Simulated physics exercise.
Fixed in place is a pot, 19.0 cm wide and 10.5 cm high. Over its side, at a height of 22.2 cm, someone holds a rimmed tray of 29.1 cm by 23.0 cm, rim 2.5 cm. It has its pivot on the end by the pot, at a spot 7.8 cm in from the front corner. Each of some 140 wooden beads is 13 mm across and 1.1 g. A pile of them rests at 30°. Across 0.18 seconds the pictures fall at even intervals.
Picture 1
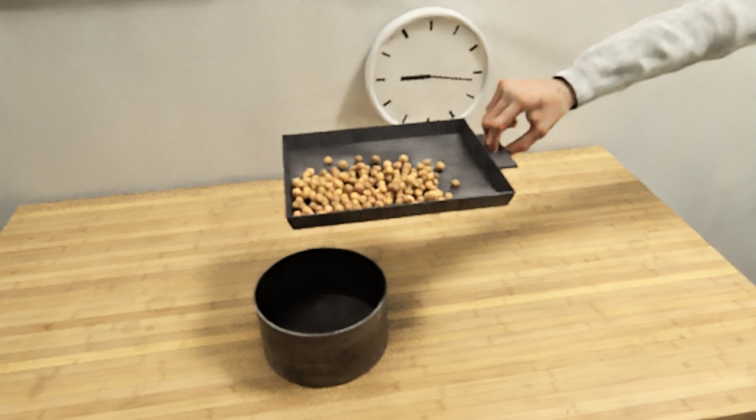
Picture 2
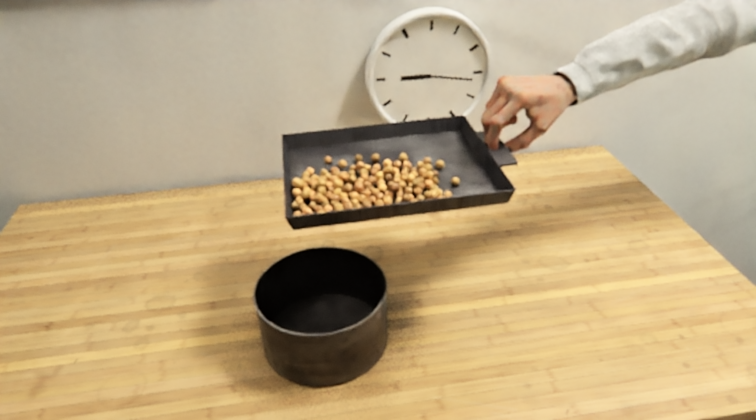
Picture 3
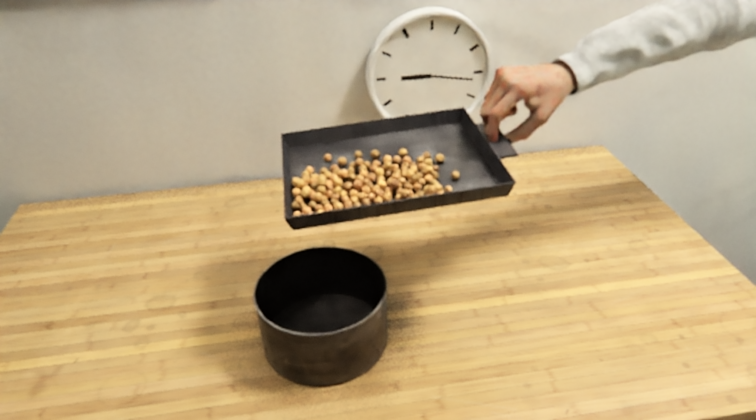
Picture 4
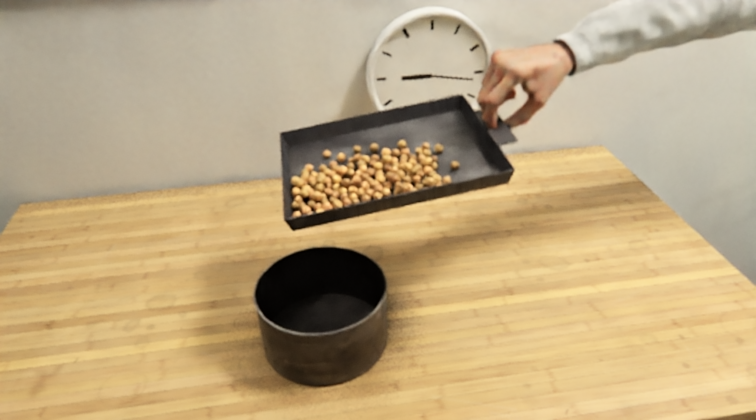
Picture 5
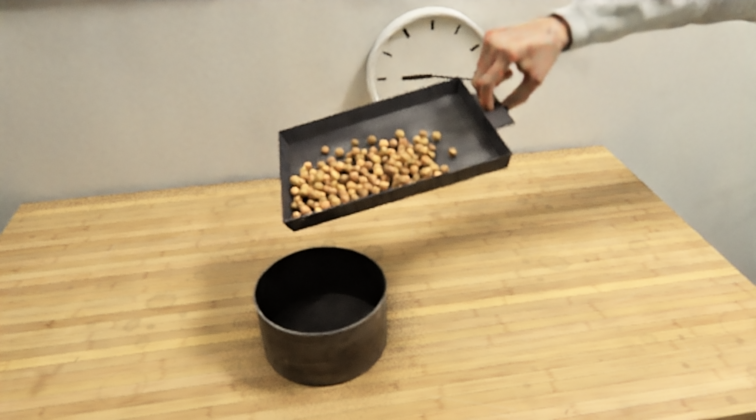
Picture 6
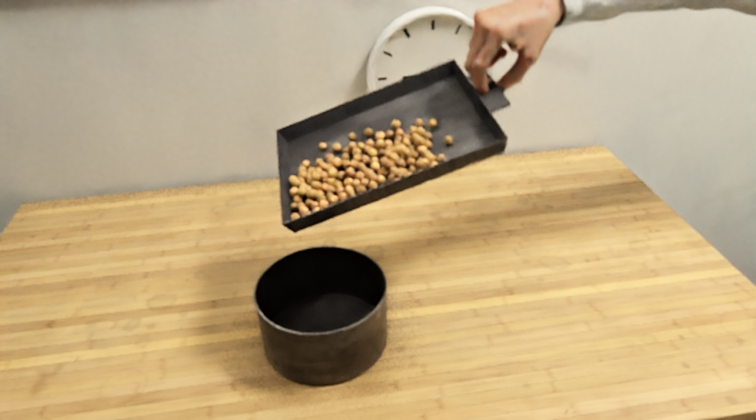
A hand raising the right end of a dark tray of wooden beads, tilting it leftward above a black pot on a table.
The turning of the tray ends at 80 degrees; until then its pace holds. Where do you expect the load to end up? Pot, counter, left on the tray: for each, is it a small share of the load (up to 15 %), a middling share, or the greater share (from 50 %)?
Pot: A middling share, counter: The greater share, tray: A small share.
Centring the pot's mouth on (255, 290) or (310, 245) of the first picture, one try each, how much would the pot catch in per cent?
85 and 10 %.
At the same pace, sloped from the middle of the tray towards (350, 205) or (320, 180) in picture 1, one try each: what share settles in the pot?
The share comes to roughly 100 in a hundred, then roughly 5 in a hundred.
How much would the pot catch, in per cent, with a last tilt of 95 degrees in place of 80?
Near 40 %, then.
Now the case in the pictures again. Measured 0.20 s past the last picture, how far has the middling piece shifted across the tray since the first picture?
I'd say close to 3 centimetres.
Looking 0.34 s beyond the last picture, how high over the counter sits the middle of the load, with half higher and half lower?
The halfway line is at about 26 cm.
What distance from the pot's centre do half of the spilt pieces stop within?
Roughly 26 centimetres.
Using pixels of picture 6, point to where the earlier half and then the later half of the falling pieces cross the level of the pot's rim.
Roughly (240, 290) to start, and after that (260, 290).
Then, 0.20 s after the last picture, tilt 50 degrees; the tray holds 100 %, the pot 0 %.
Then, 0.34 s after the last picture, tilt 72 degrees; the tray holds 100 %, the pot 0 %.
Then, 0.60 s after the last picture, tilt 80 degrees; the tray holds 35 %, the pot 10 %.
In the end, pot 35 %, counter 60 %, tray 5 %.
